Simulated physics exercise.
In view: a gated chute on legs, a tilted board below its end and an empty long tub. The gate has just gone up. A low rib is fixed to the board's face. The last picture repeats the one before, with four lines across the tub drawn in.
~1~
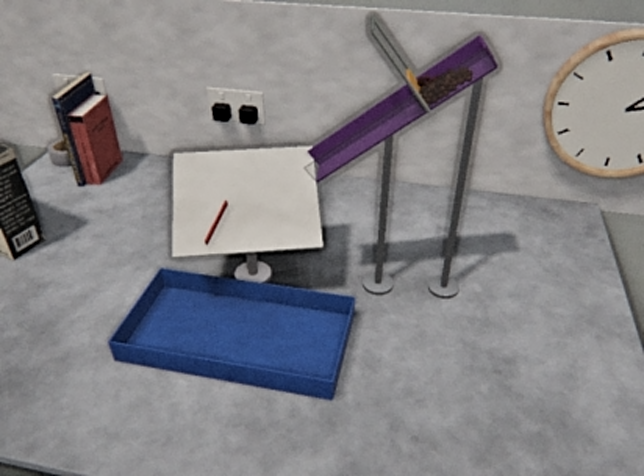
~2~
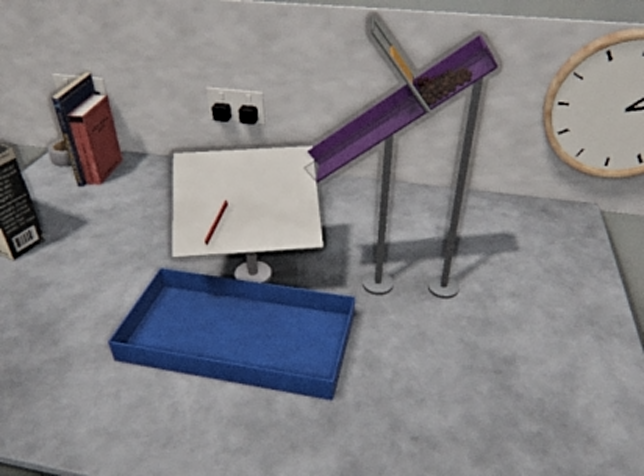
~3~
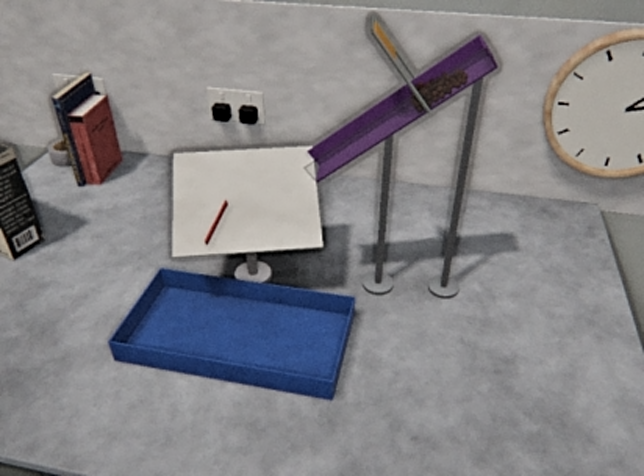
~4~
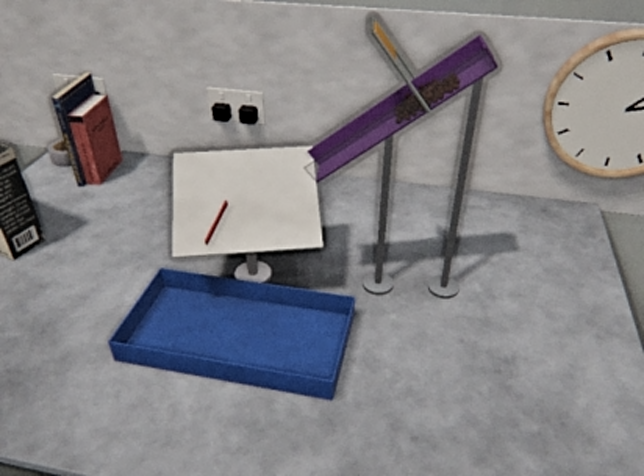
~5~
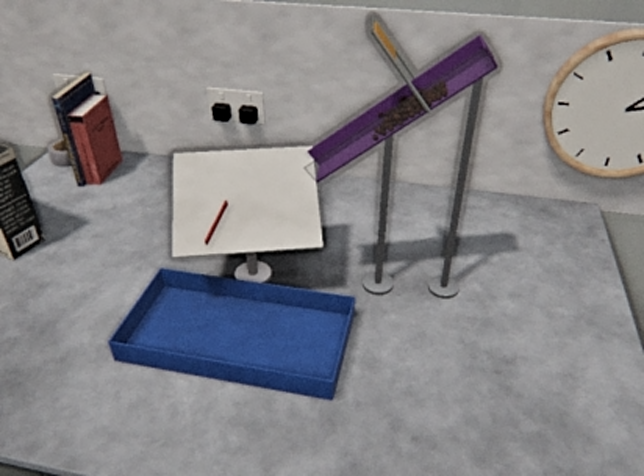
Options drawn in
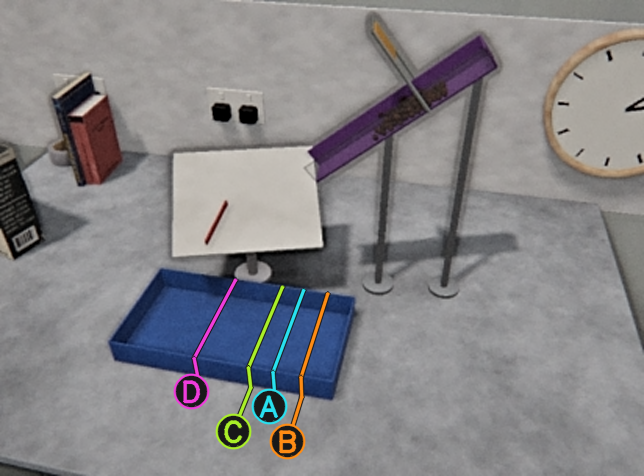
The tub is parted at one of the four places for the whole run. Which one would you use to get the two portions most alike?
Use line D.
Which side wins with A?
Left.
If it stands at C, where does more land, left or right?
The left side.
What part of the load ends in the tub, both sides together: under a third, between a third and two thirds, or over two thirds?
It is over two thirds.
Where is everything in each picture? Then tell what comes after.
In the first frame, load behind the gate at (436, 86), allspice berries; lip of the chute at (318, 174), sloping fairly steeply.
In the second frame, middle of the board at (246, 198), tilted fairly steeply; middle of its low edge at (249, 251); of its high edge at (244, 150).
In the third frame, front corners of the tub at (109, 342) and (333, 381), empty; front of the load at (414, 101).
In the fourth frame, middle of the load at (424, 94); its front at (399, 121), about a quarter of the way to the lip; rib from (226, 200) to (205, 241).
In the fifth frame, middle of the load at (408, 105); its front at (375, 138), about half of the way to the lip.
On the marked copy, line A crosses the front rim at (273, 371); line B crosses the front rim at (301, 376); line C crosses the front rim at (248, 366); line D crosses the front rim at (194, 357).
Choosing A, of what is caught, nearly all on the left of the divider, a stray few on the right.
Choosing B, of what is caught, nearly all on the left of the divider, a stray few on the right.
Choosing C, of what is caught, nearly all on the left of the divider, a small part on the right.
Choosing D, of what is caught, about half on the left of the divider, about half on the right.
